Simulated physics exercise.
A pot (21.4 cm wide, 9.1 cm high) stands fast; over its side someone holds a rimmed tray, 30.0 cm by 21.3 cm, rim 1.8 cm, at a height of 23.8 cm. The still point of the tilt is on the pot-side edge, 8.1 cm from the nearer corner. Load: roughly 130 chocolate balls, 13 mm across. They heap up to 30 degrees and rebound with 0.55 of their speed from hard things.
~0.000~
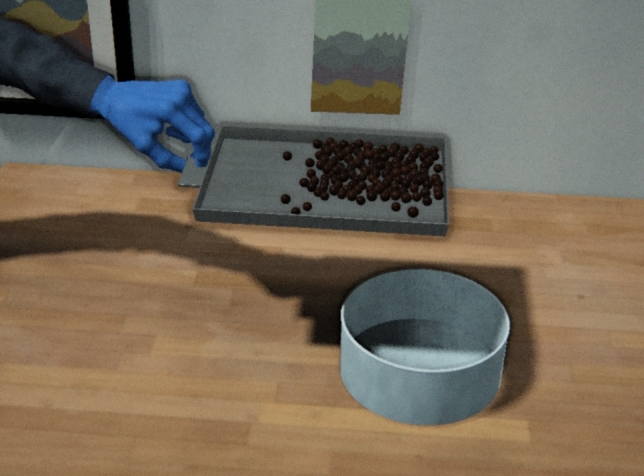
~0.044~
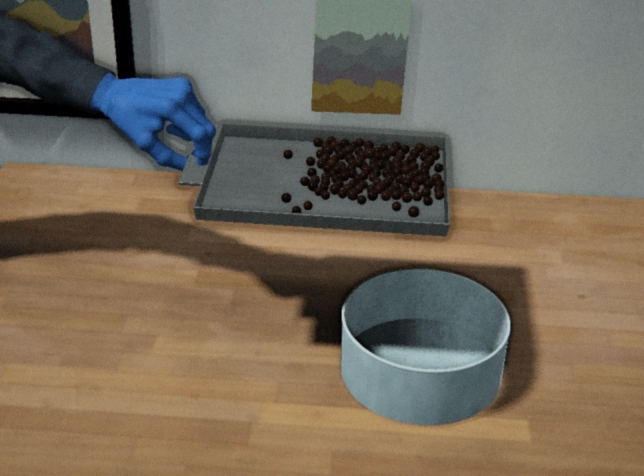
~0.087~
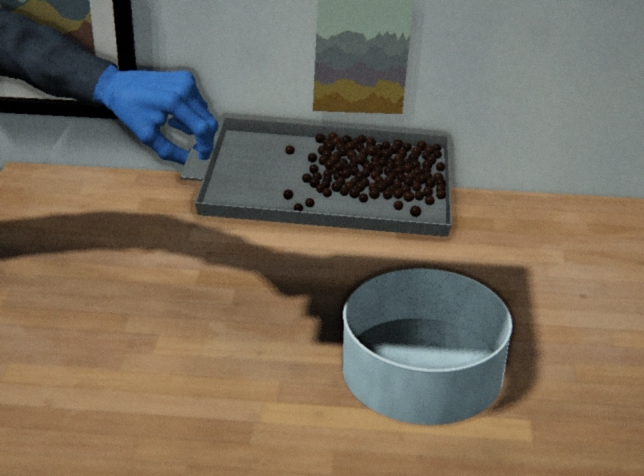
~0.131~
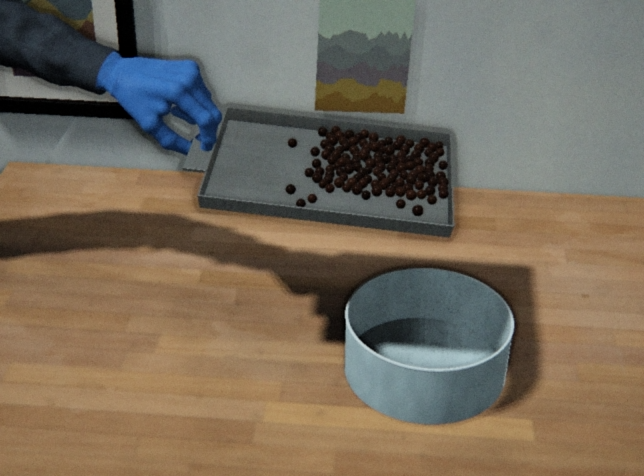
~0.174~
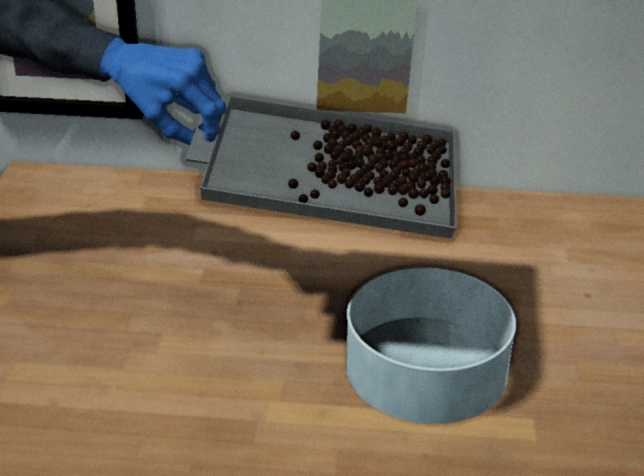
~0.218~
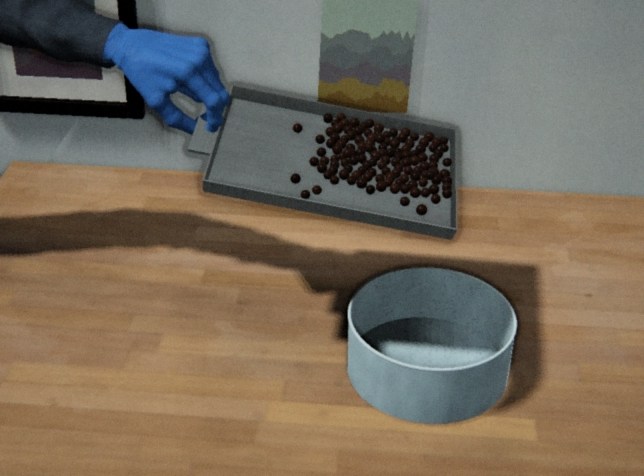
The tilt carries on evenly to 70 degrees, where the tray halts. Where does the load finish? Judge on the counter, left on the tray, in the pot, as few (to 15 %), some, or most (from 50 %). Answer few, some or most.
Counter few, tray most, pot few.
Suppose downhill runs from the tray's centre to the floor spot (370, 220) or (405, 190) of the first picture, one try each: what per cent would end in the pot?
About 0 and 0 per cent.
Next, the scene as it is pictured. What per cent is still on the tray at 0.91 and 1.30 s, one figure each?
About 100, 95.
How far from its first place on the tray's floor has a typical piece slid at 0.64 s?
About 5 cm.
After 0.64 s, tilt 40 degrees; the tray holds 100 %, the pot 0 %.
Then, at 0.91 s, tilt 58 degrees; the tray holds 100 %, the pot 0 %.
After 1.30 s, tilt 70 degrees; the tray holds 95 %, the pot 0 %.
At rest (1.8 s), counter 0 %, tray 95 %, pot 5 %.
